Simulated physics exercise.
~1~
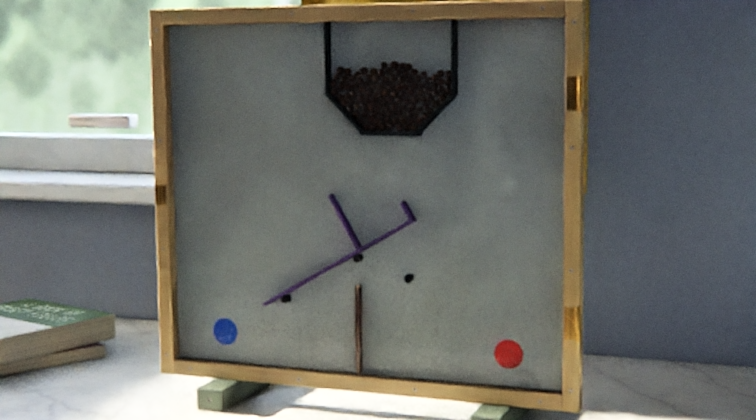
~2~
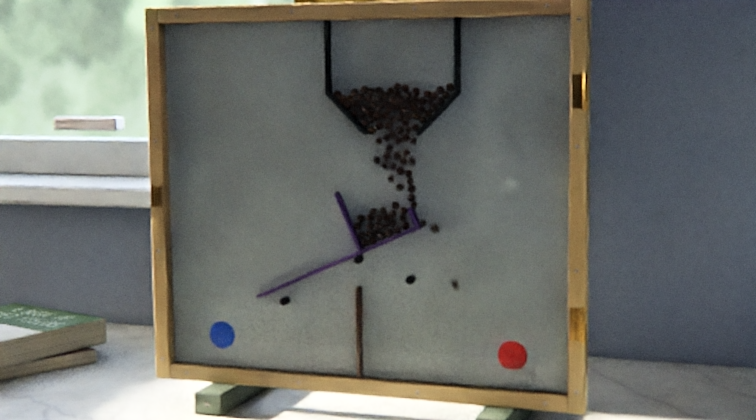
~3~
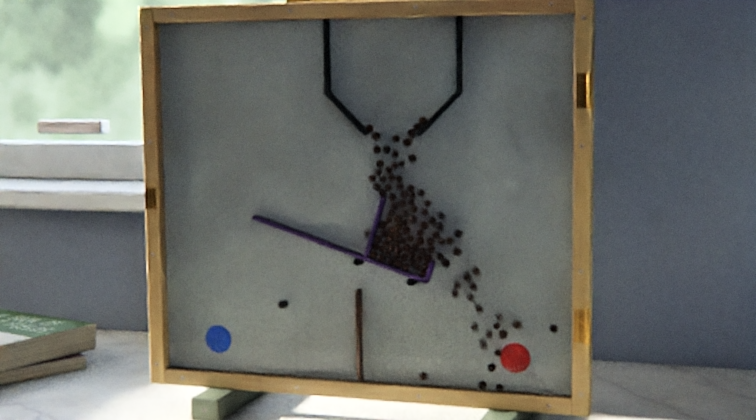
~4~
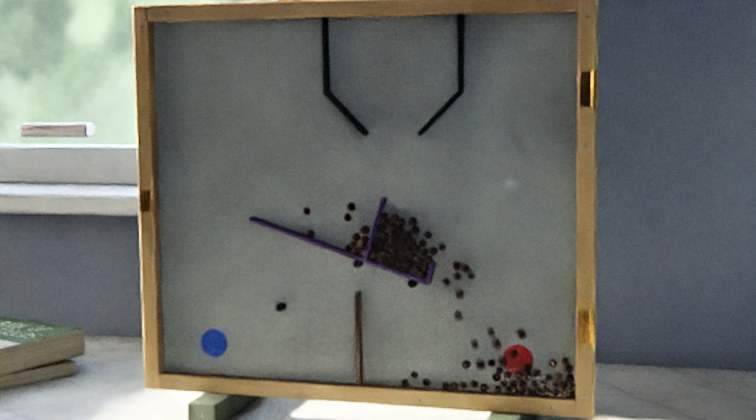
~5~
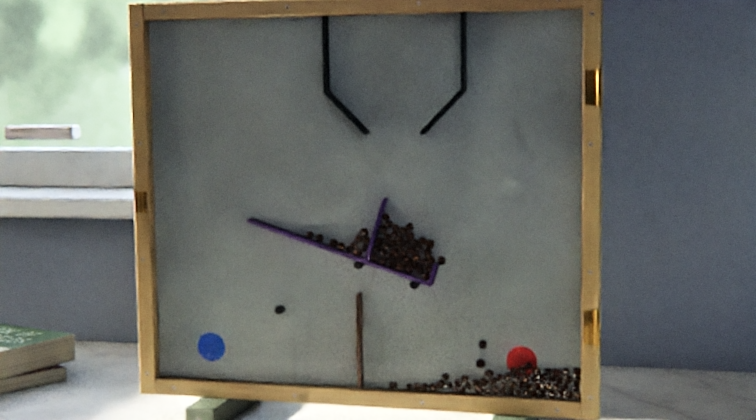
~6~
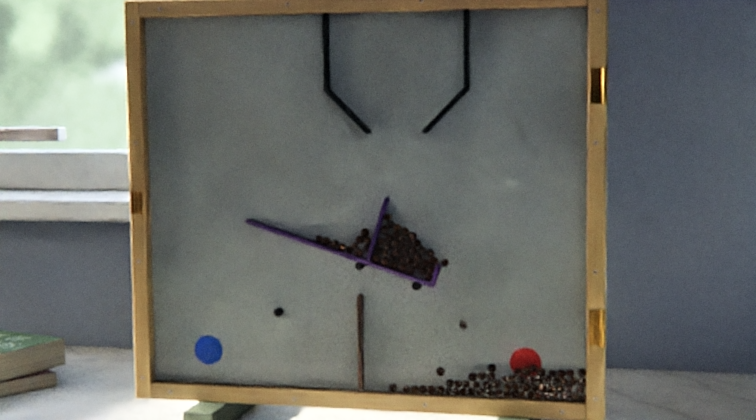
Dark beads pour onto a purple tray, tipping it right, and many spill around the red sticker.
